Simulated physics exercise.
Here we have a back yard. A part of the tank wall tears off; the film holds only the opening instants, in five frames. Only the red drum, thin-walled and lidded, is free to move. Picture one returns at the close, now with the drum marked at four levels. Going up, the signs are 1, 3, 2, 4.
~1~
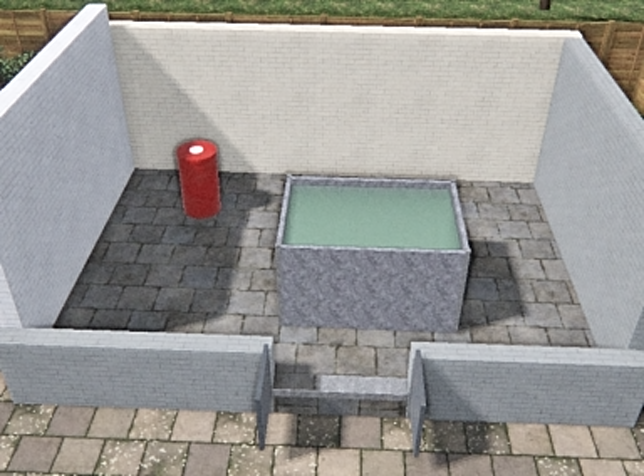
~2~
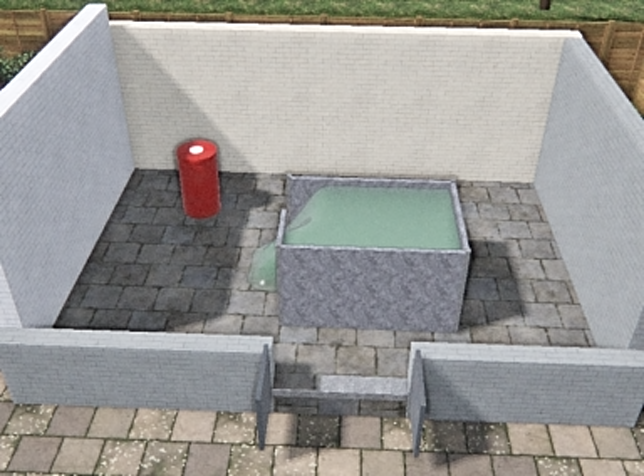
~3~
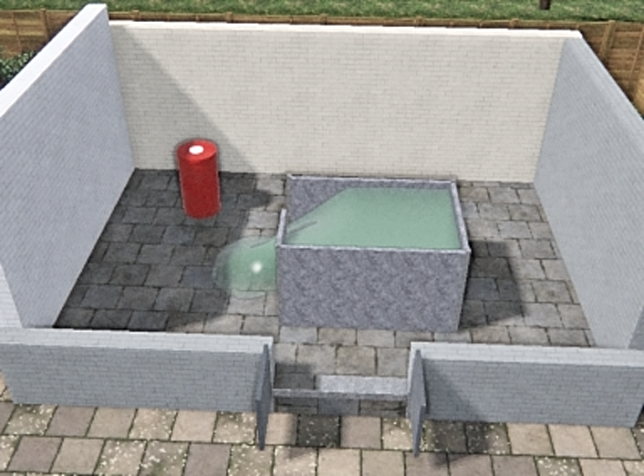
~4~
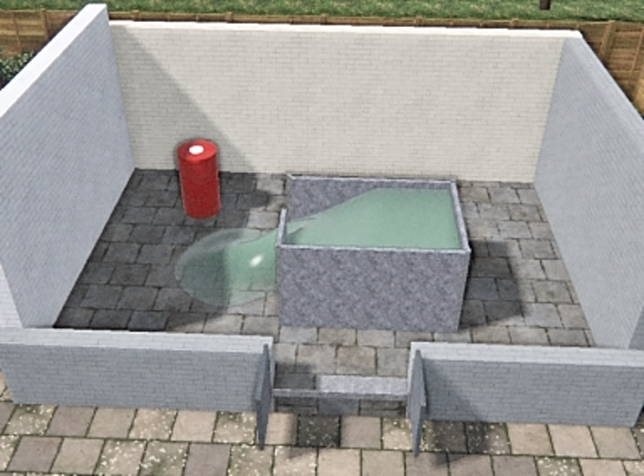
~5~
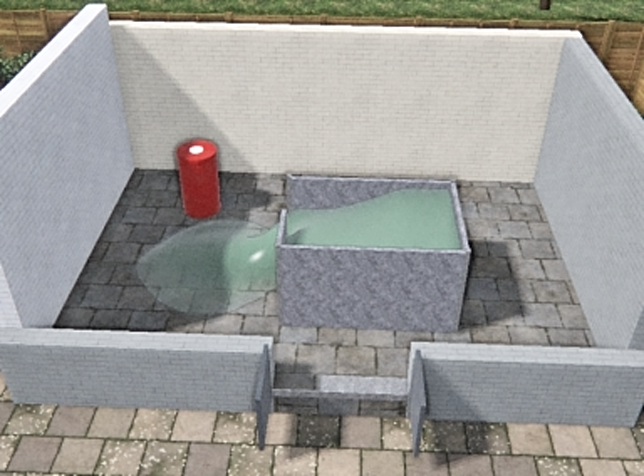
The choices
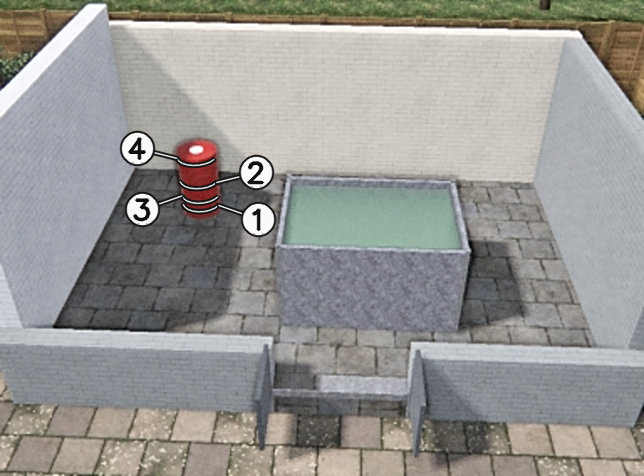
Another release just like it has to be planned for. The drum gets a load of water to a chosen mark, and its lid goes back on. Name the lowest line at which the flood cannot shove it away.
Choose 2.
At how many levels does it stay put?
Two.
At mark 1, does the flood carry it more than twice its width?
Yes, it does.
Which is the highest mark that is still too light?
The answer is 3.
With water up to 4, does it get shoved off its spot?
No.
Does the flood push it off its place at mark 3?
Yes.
On the marked copy, 1 at (198, 211); 2 at (195, 188); 3 at (197, 203); 4 at (192, 165); from the bottom up 1, 3, 2, 4.
Choosing 1, it is pushed about 6 times its own width away.
Choosing 2, it does not move.
Choosing 3, it is pushed about its own width away.
Choosing 4, it does not move.
